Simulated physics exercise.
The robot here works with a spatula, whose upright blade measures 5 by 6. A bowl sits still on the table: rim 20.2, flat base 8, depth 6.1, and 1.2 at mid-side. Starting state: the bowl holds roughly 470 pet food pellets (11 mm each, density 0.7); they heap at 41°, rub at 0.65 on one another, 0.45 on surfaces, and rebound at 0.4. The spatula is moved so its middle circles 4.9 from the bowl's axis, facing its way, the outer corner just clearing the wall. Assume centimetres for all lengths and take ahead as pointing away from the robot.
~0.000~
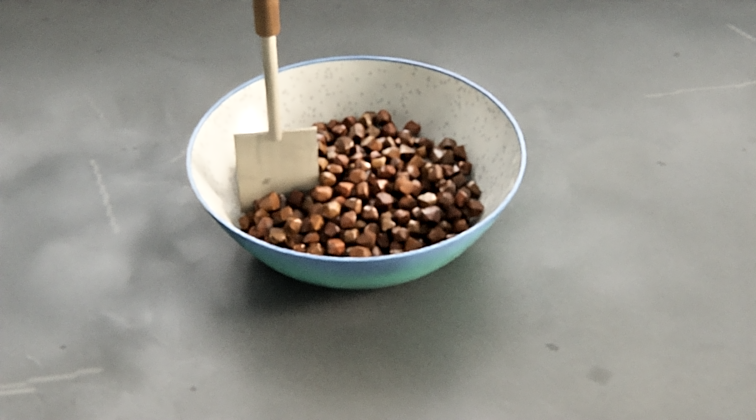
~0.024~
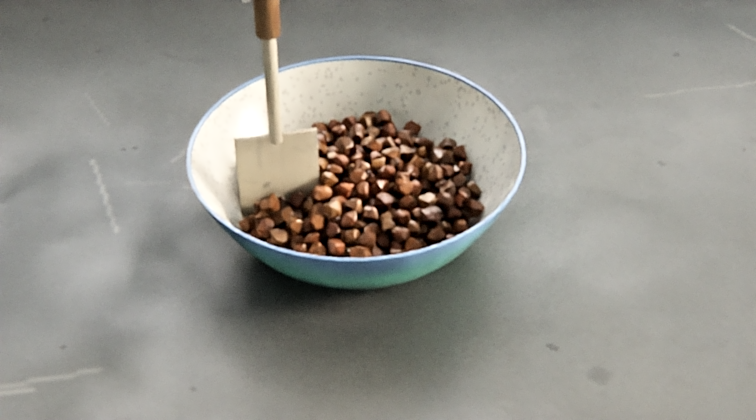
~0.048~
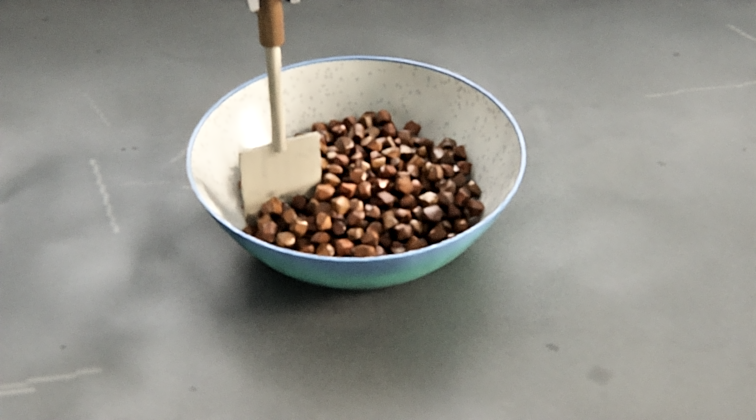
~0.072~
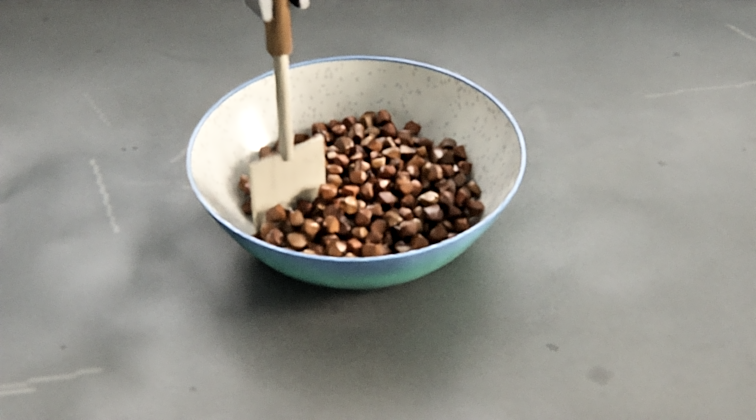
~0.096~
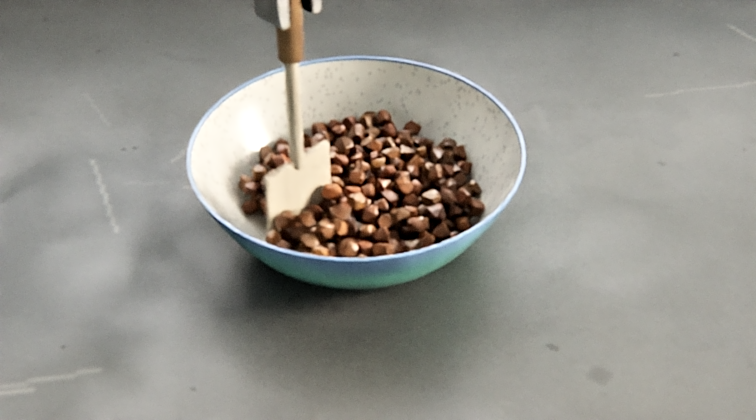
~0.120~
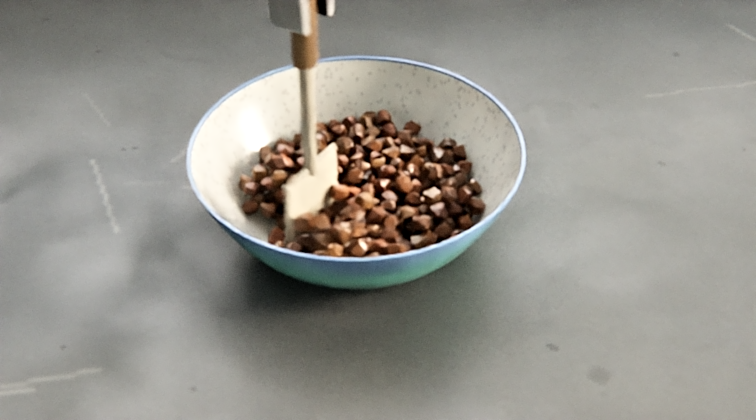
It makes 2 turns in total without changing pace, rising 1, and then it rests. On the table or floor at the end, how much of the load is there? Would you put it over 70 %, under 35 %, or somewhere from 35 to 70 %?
I would put it under 35 %.
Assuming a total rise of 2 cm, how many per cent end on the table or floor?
It comes to some 20 per cent.
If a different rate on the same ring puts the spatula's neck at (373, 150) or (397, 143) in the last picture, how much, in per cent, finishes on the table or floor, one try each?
Roughly 45 per cent on the first try and 50 per cent on the second.
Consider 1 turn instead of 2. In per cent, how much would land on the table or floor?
Estimate: About 15 percent.
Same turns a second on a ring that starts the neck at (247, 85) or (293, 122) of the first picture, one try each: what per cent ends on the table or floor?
Roughly 0 % and 10 %.
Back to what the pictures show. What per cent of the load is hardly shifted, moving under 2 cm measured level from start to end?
About 5 %.
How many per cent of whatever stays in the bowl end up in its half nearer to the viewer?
Estimate: Some 55 %.
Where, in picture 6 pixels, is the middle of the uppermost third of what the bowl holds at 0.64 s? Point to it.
The top third is centred near (251, 148) in the last picture.
After 0.64 s, 314° round, highest piece 9 above the table; 406 in the bowl, 48 on the table or floor, 13 in flight or on the tool.
After 1.17 s, 218° round, highest piece 8 above the table; 354 in the bowl, 111 on the table or floor, 2 in flight or on the tool.
After 1.63 s, 0° round, highest piece 7 above the table; 340 in the bowl, 127 on the table or floor.
After 2.33 s, 0° round, highest piece 7 above the table; 340 in the bowl, 127 on the table or floor.
At rest, 340 in the bowl, 127 on the table or floor. That is 27 % on the table or floor.
